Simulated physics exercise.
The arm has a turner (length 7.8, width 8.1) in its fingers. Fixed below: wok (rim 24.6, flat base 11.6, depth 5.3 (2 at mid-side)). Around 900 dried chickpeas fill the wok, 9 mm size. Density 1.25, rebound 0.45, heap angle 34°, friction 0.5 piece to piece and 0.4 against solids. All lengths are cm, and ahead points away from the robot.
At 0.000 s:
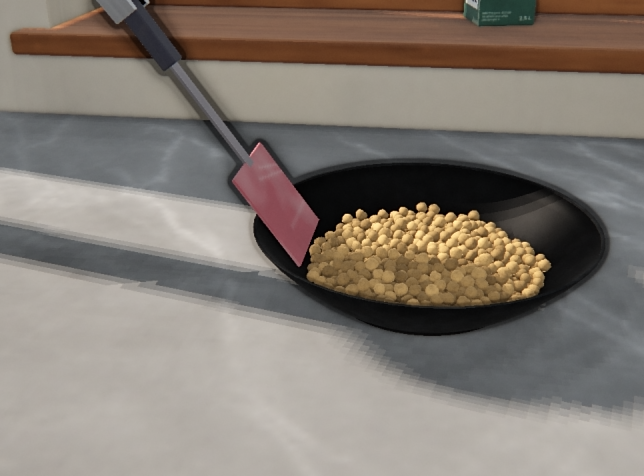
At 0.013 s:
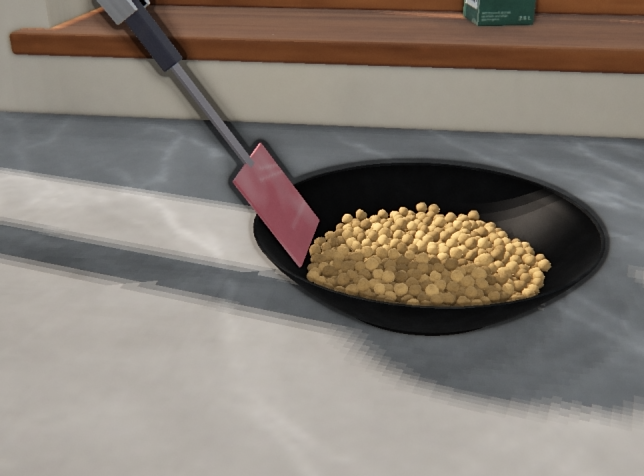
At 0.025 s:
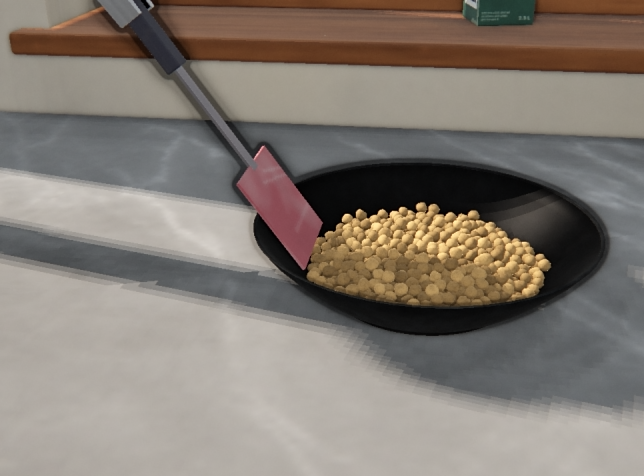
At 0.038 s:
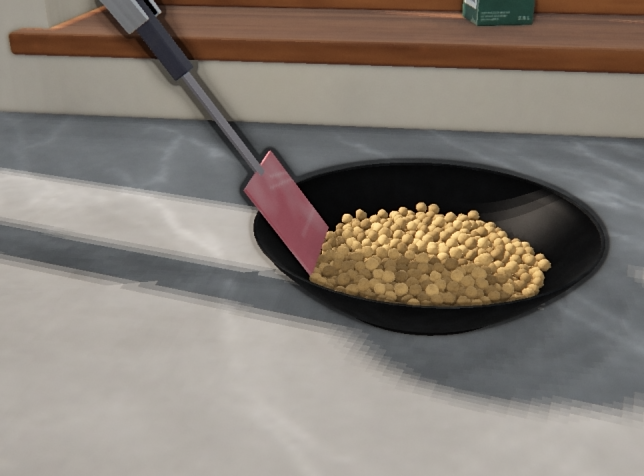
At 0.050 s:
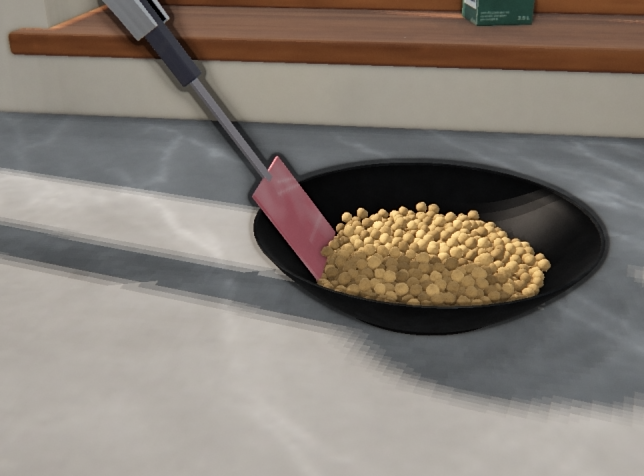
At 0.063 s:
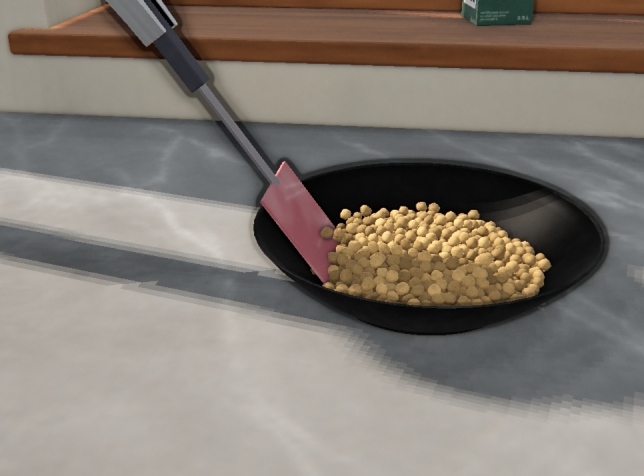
A pink turner held by a robot arm slides slowly down and right into a heap of chickpeas in a black wok.
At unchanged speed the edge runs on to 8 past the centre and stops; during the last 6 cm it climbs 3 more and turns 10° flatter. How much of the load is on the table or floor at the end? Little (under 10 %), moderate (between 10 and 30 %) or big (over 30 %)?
A moderate share, between 10 and 30 %, ends on the table or floor.
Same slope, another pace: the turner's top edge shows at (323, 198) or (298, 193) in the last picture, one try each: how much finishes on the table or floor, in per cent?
Some 40 and 35 per cent.
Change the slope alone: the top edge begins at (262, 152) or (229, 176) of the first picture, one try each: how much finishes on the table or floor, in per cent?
About 20 and 15 per cent.
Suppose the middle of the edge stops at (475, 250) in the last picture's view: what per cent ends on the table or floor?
About 0 per cent.
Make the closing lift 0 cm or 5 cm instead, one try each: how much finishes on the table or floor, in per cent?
Some 15 and 15 per cent.
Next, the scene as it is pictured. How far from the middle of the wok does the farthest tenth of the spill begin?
Some 30 cm.
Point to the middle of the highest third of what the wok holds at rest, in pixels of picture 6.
Near (534, 250).
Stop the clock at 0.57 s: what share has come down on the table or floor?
Some 15 per cent.
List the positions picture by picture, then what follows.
In the first frame, turner top edge at (247, 160), sloping 54°; upper third of the load around (424, 254), from x 315 to 545, top at y 210; 900 in the wok.
In the second frame, turner top edge at (247, 161), sloping 54°; upper third of the load around (424, 254), from x 315 to 545, top at y 210.
In the third frame, turner top edge at (251, 164), sloping 54°; upper third of the load around (424, 254), from x 315 to 545, top at y 210.
In the fourth frame, turner top edge at (258, 169), sloping 54°; upper third of the load around (424, 254), from x 315 to 545, top at y 210.
In the fifth frame, turner top edge at (266, 175), sloping 54°; upper third of the load around (424, 254), from x 315 to 545, top at y 205.
In the sixth frame, turner top edge at (273, 180), sloping 54°; upper third of the load around (424, 253), from x 315 to 545, top at y 205; 900 in the wok.
After 0.19 s, sloping 54°, highest piece 13 above the table; 899 in the wok, 1 on the blade or in flight.
After 0.31 s, sloping 50°, highest piece 6 above the table; 900 in the wok.
After 0.57 s, sloping 44°, highest piece 6 above the table; 757 in the wok, 129 on the table or floor, 14 on the blade or in flight.
After 1.62 s, sloping 44°, highest piece 6 above the table; 755 in the wok, 145 on the table or floor.
At rest, 755 in the wok, 145 on the table or floor. That is 16 % on the table or floor.
